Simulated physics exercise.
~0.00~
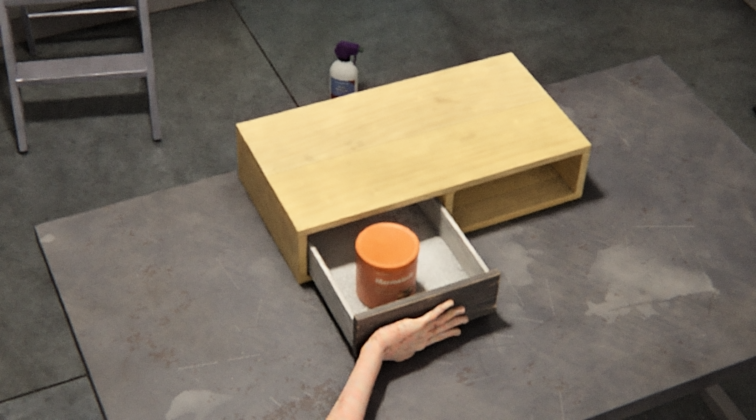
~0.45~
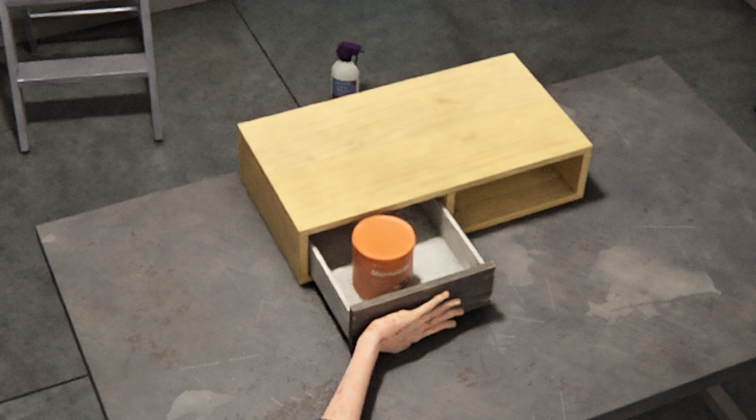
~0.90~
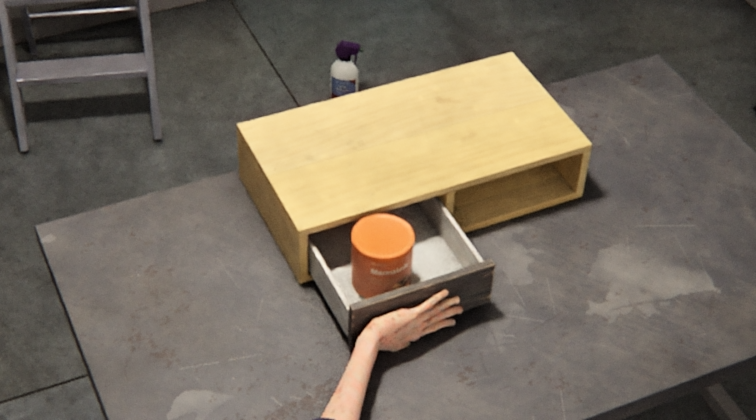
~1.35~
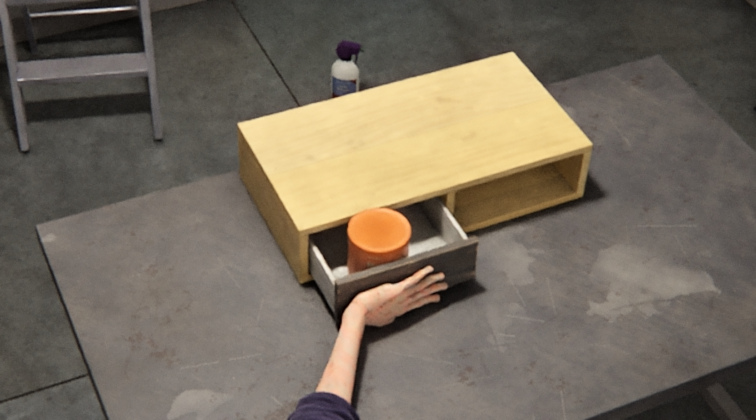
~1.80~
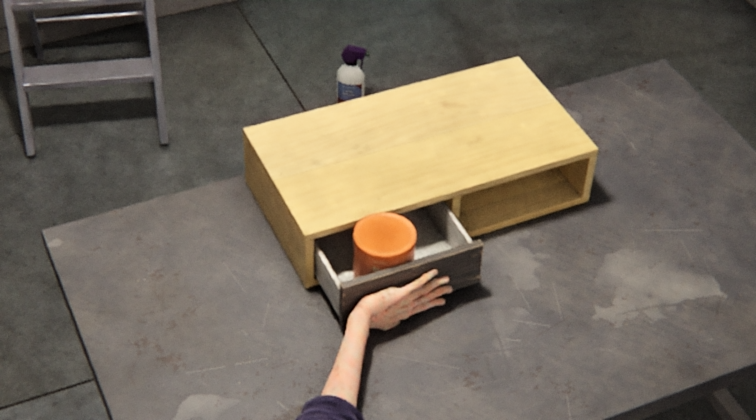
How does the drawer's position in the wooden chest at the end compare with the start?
At the end the drawer sits somewhat farther into the chest than at the start, with less of it sticking out, but it is still open.
